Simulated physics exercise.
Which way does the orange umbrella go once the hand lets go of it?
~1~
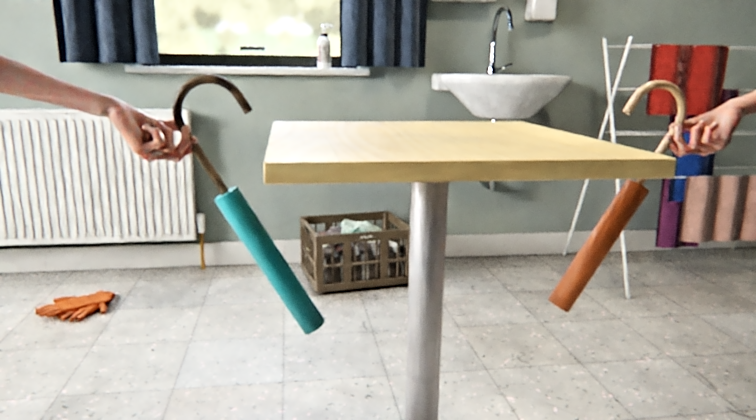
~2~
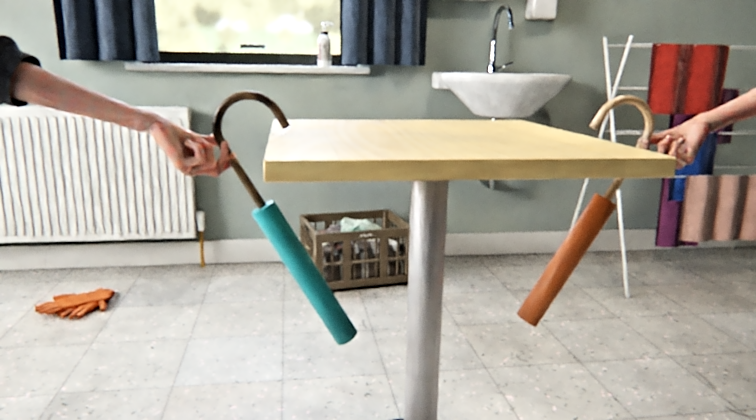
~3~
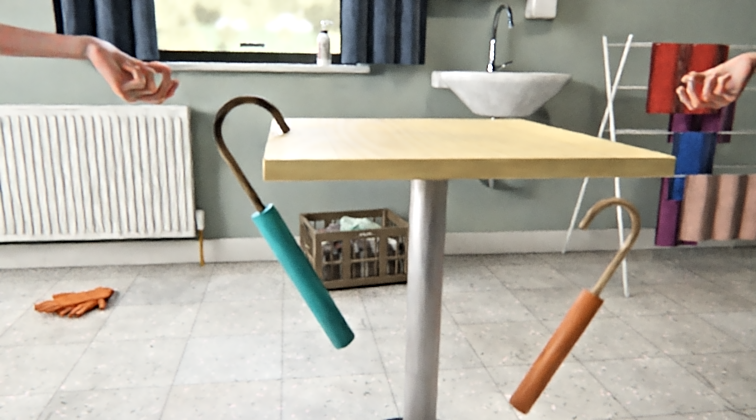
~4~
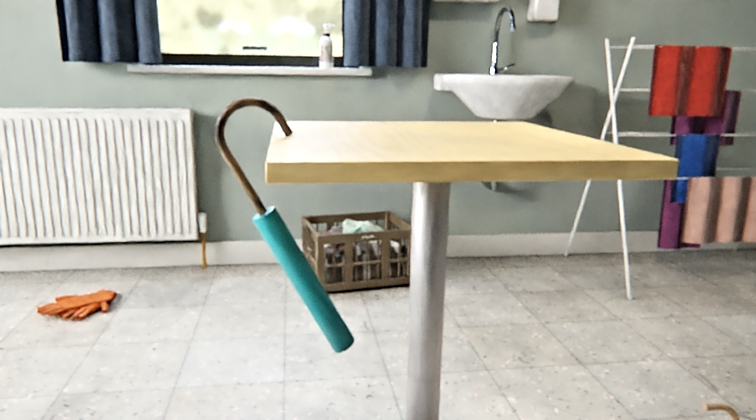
It moves down, dropping past the right side of the table towards the floor.
